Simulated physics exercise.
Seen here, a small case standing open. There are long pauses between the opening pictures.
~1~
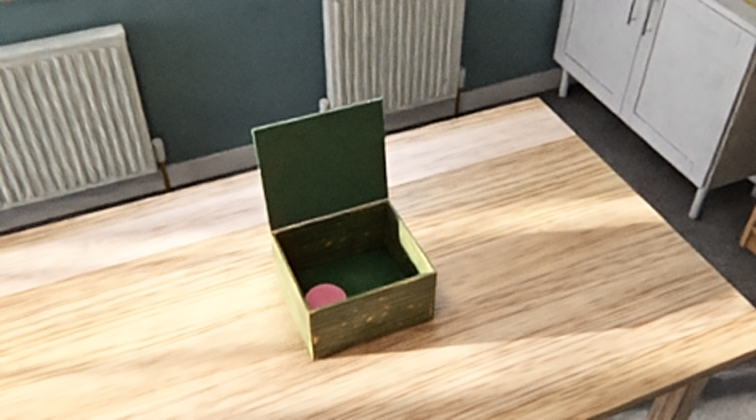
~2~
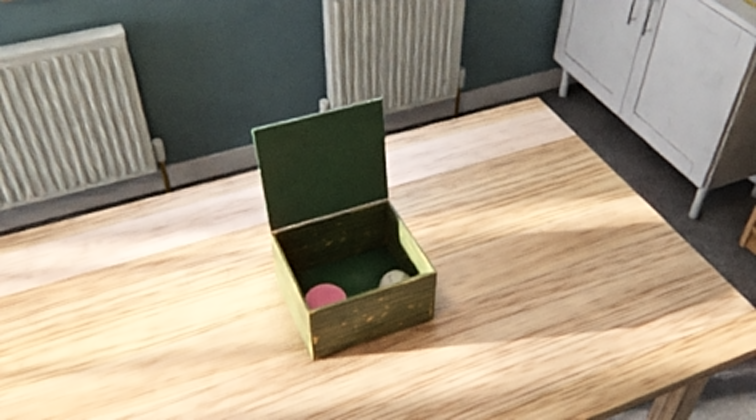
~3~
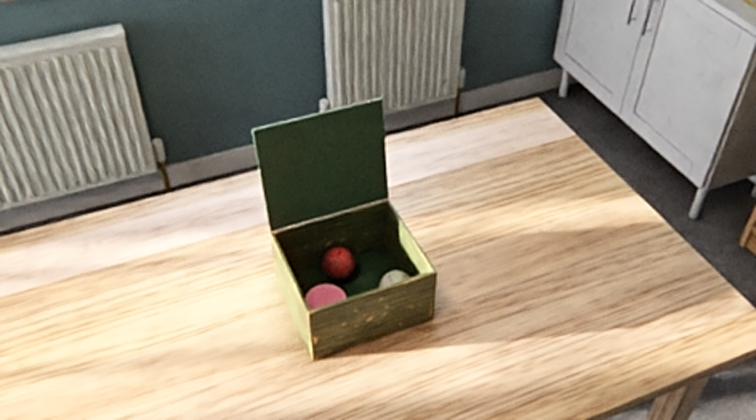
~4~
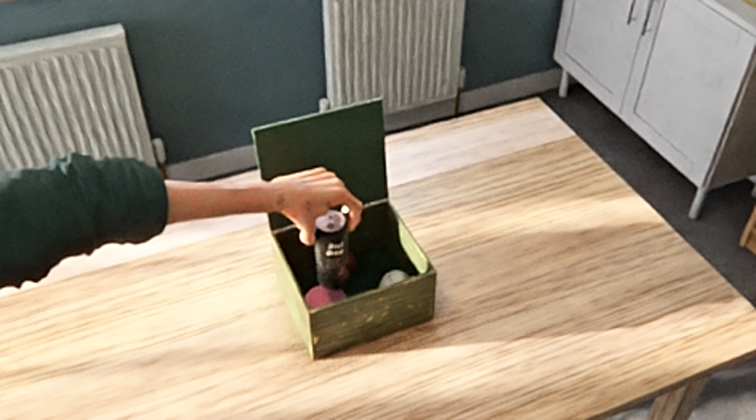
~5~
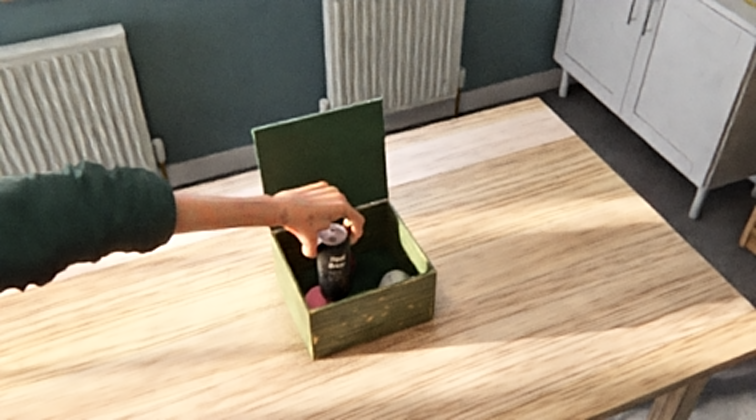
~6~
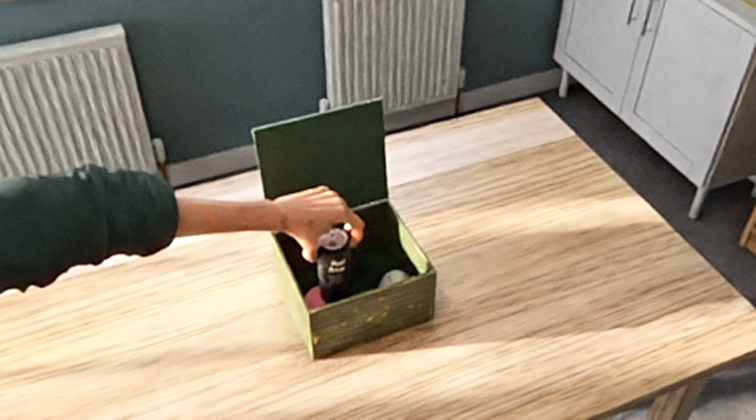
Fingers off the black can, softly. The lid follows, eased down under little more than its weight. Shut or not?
Here the lid stays ajar.
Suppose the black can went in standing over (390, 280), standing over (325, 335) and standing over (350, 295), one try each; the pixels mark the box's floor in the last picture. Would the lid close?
First, it is held up; second, it will not close; third, it will not close.
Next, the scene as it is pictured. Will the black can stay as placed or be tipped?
It keeps its pose.
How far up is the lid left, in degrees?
Some 40° above the rim.
Then, 1.10 s later than the last frame, lid starting down.
Then, 1.50 s later than the last frame, lid 62° above the rim.
Then, 1.70 s later than the last frame, lid 45° above the rim.
Then, 3.50 s later than the last frame, lid 38° above the rim.
When it is over, lid 38° above the rim; all 4 as before. End places, in pixels of the last picture, black can near (335, 270).
